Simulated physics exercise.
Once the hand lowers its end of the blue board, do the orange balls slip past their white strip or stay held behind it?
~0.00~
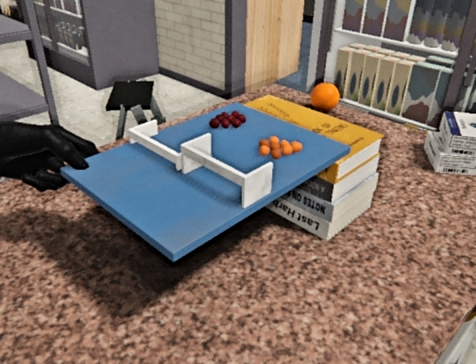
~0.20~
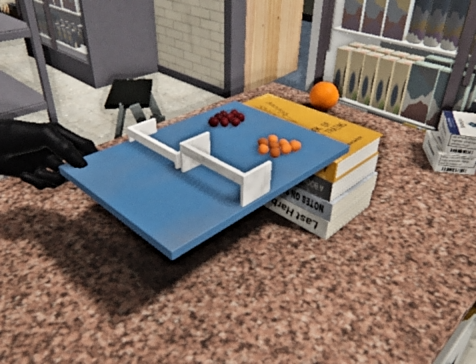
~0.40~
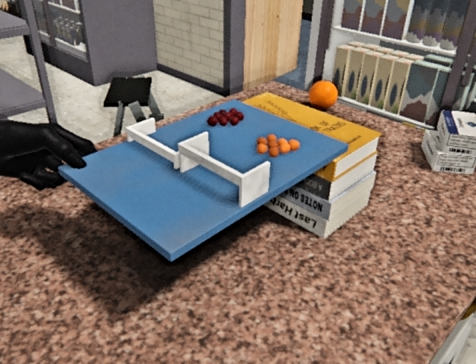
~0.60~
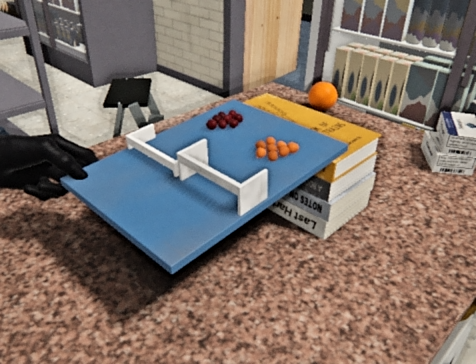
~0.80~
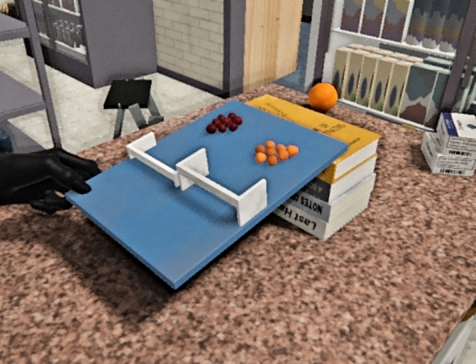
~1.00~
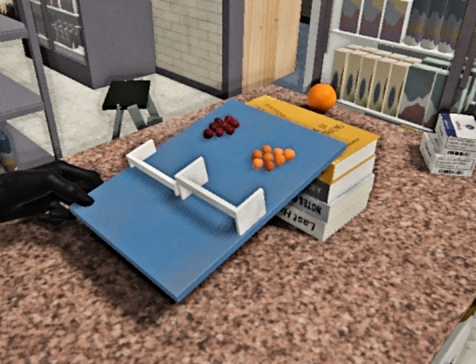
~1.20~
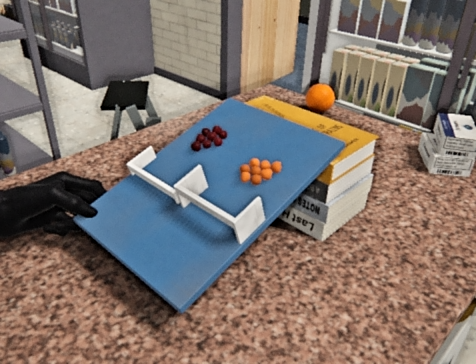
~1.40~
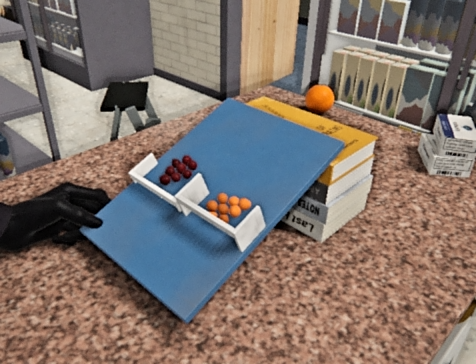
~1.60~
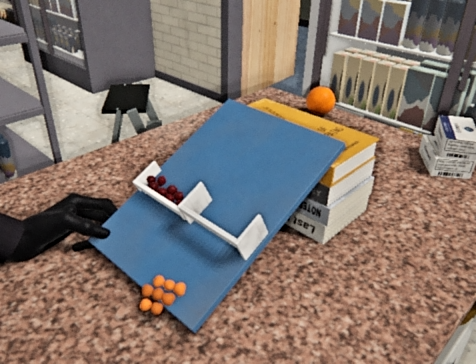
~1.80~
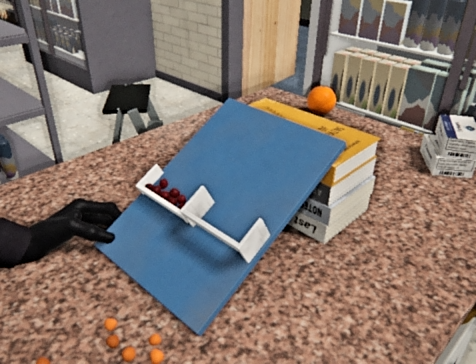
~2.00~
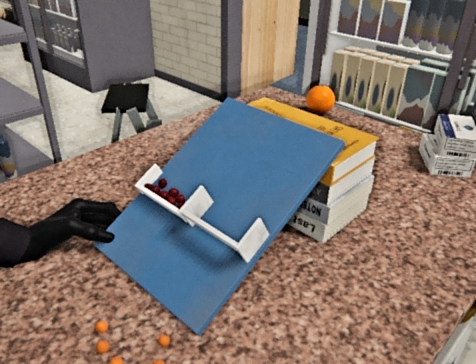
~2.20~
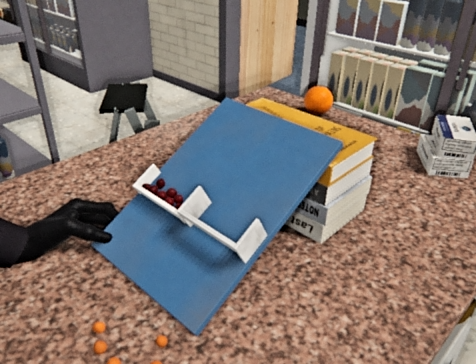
The orange balls slip under their white strip and run off the low end onto the counter. The dark red ones are stopped by theirs.
